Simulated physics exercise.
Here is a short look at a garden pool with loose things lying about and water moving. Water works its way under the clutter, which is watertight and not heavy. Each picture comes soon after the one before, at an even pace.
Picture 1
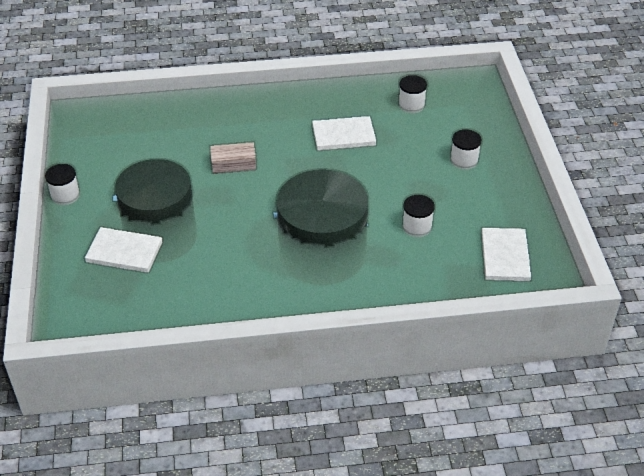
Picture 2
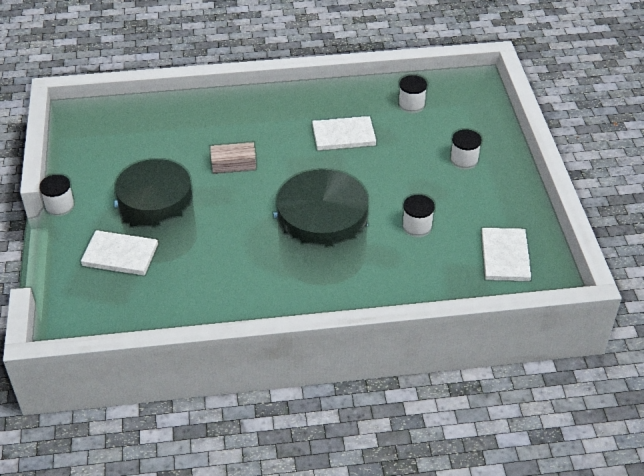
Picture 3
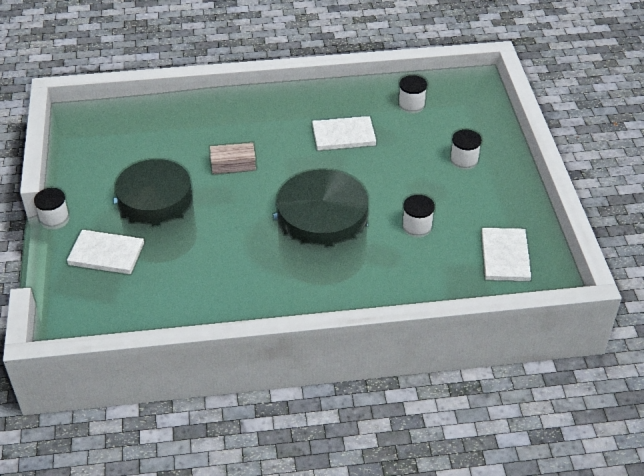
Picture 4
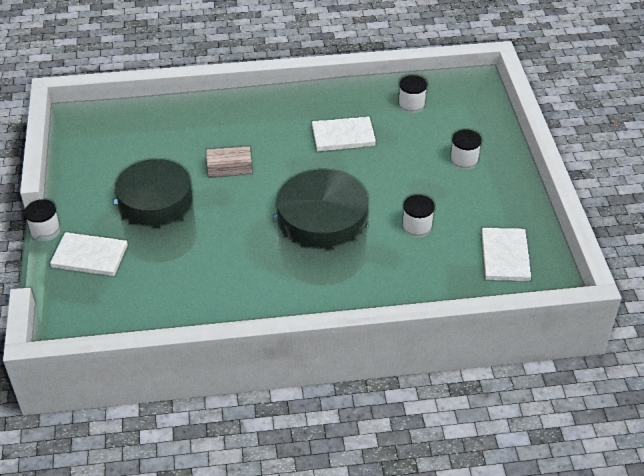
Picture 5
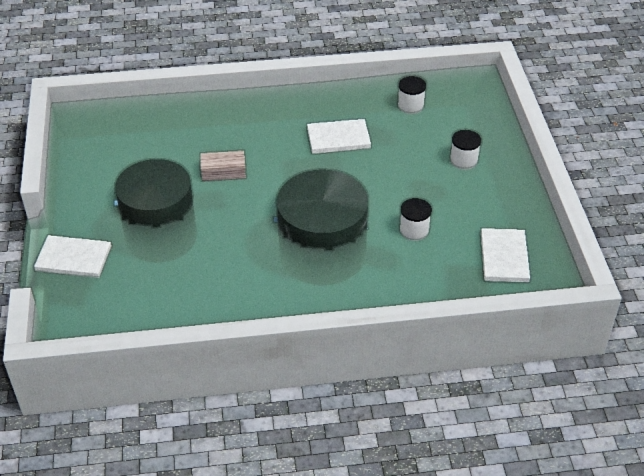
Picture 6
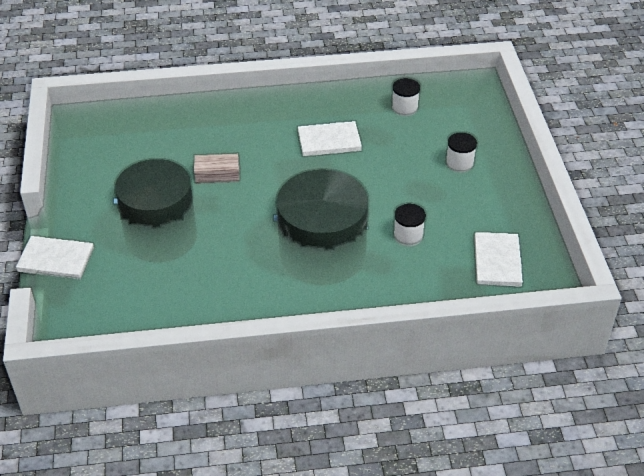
A walled green pool opens at its left side, and floating pieces drift left, one leaving.
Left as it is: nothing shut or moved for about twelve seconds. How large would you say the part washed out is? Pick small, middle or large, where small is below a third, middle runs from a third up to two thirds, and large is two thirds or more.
Small.
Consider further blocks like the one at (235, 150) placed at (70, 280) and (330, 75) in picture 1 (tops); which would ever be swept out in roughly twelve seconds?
First one makes it out, second one does not escape.
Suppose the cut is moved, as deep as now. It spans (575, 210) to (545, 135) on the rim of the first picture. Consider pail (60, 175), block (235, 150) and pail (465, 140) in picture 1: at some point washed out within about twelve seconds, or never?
Looking at them in turn, number one is held back, number two is held back, and number three is flushed away.
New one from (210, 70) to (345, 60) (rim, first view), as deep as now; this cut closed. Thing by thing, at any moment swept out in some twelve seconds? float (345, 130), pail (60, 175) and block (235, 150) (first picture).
Swept away, remains, swept away.
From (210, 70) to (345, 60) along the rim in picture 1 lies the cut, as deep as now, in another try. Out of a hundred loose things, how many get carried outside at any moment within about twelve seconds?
Roughly 40 in a hundred.
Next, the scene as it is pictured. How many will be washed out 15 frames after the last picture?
The count is 2.
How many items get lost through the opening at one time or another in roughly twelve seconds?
The figure is 2.
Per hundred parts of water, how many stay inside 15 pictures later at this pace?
My figure is 76 per cent.
A moment on, 2 of 8 are out; 6 afloat.
Next, 2 of 8 are out; 6 afloat.
Later, 2 of 8 are out; 6 afloat.
In the end, 2 of 8 are out; 6 afloat.
